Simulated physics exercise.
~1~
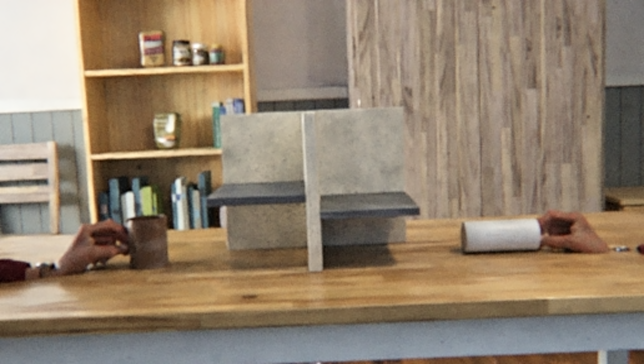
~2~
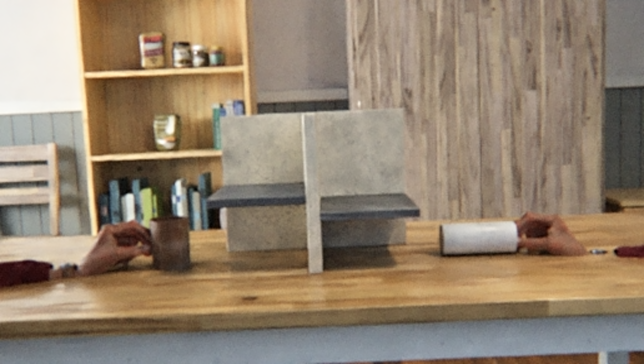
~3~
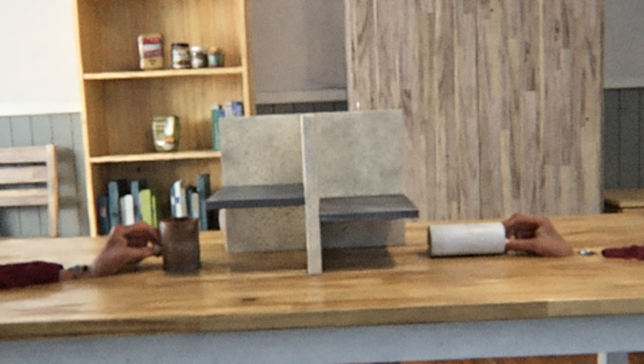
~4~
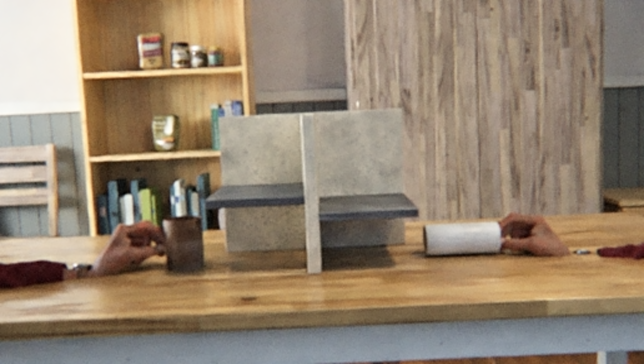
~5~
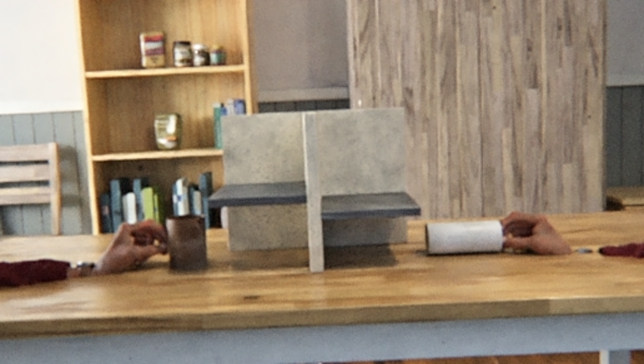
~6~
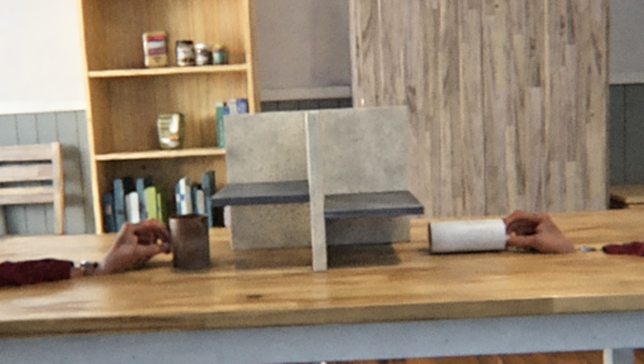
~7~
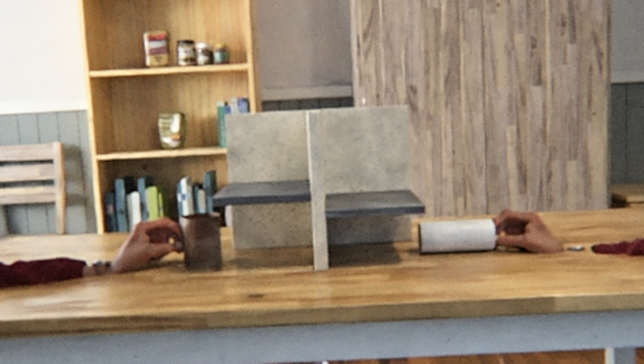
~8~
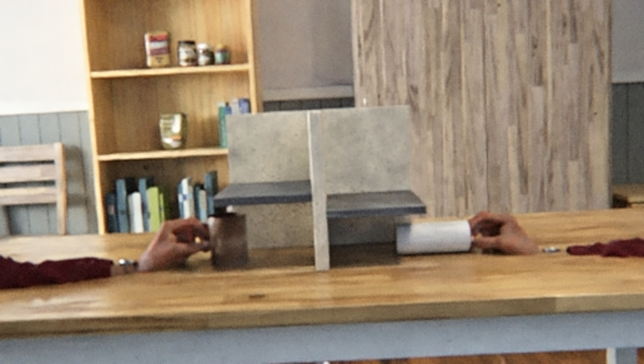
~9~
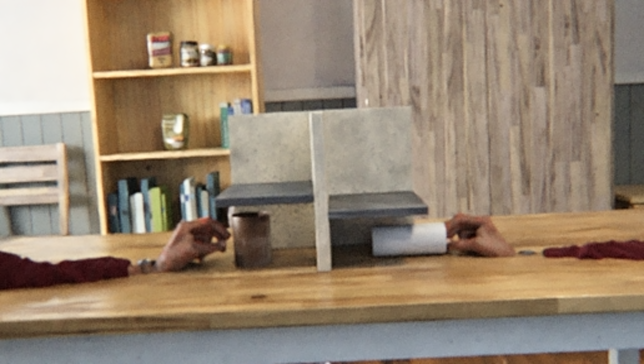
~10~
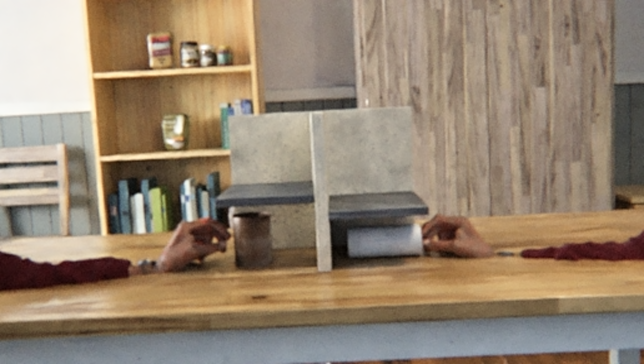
Two hands slide a brown beaker and a white candle under opposite sides of a shelf.
